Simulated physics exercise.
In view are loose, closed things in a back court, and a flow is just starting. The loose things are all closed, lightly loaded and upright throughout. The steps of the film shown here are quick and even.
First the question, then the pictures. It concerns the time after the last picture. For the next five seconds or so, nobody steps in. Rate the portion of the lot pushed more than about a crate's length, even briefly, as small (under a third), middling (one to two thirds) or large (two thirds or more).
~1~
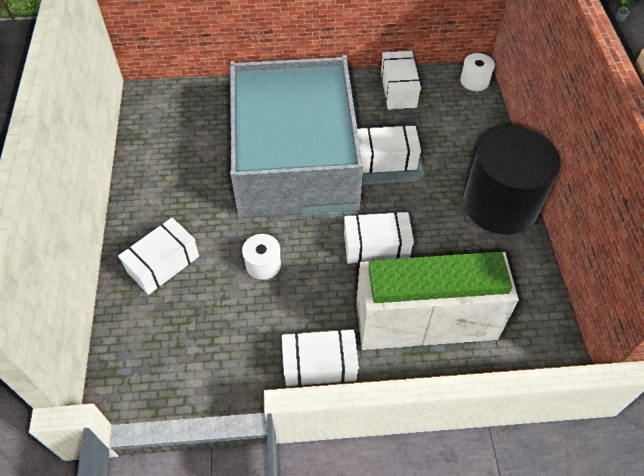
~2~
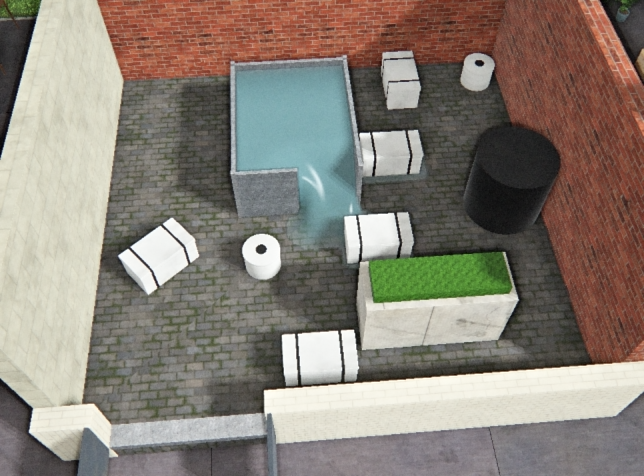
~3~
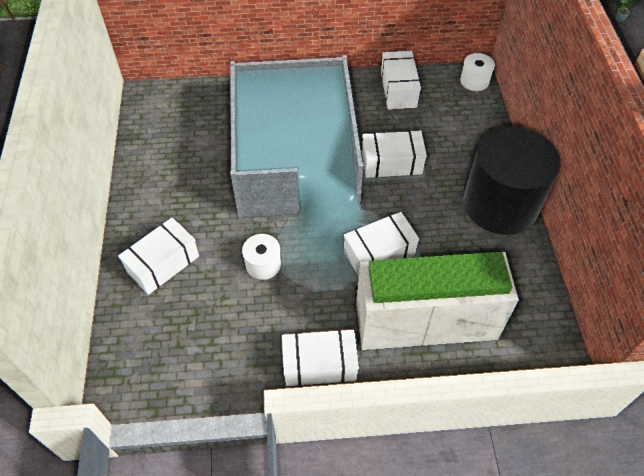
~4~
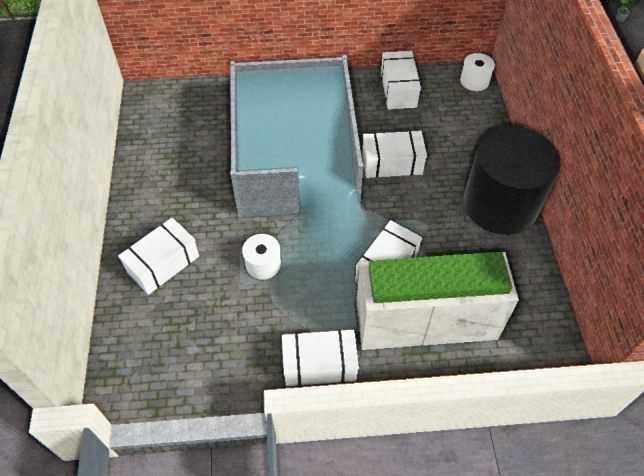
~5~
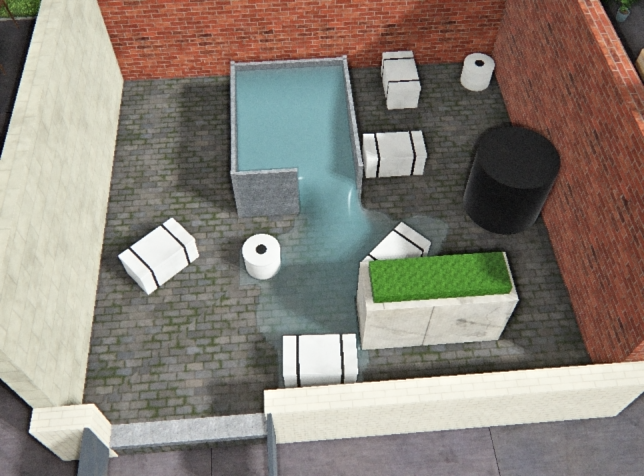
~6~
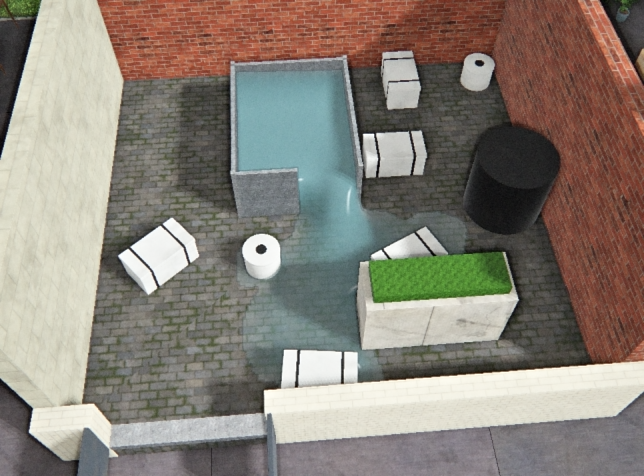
Small.
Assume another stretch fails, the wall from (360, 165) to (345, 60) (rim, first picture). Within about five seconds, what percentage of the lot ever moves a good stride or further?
It comes out at roughly 70 per cent.
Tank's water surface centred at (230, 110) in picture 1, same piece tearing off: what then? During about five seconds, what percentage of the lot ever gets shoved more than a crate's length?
Close to 40 %.
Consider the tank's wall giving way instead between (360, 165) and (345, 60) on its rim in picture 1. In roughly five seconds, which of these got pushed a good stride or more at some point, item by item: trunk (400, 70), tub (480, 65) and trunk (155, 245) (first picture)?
Taking them one at a time, the first gets shoved clear, the second gets shoved clear and the third not displaced that far.
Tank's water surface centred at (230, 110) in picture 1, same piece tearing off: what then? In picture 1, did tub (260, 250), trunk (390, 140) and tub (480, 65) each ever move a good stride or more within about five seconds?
Item one travelled far enough, item two not displaced far, item three not displaced far.
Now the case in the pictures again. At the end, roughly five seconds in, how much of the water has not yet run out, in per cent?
About 84 percent.
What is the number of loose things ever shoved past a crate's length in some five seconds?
That works out to 2.
A moment on, 1 of 7 are well off their spots; 1 afloat.
Next, 1 of 7 are well off their spots; 2 afloat.
Later, 2 of 7 are well off their spots; 2 afloat.
In the end, 2 of 7 are well off their spots, and 2 have been at some point; 2 afloat.
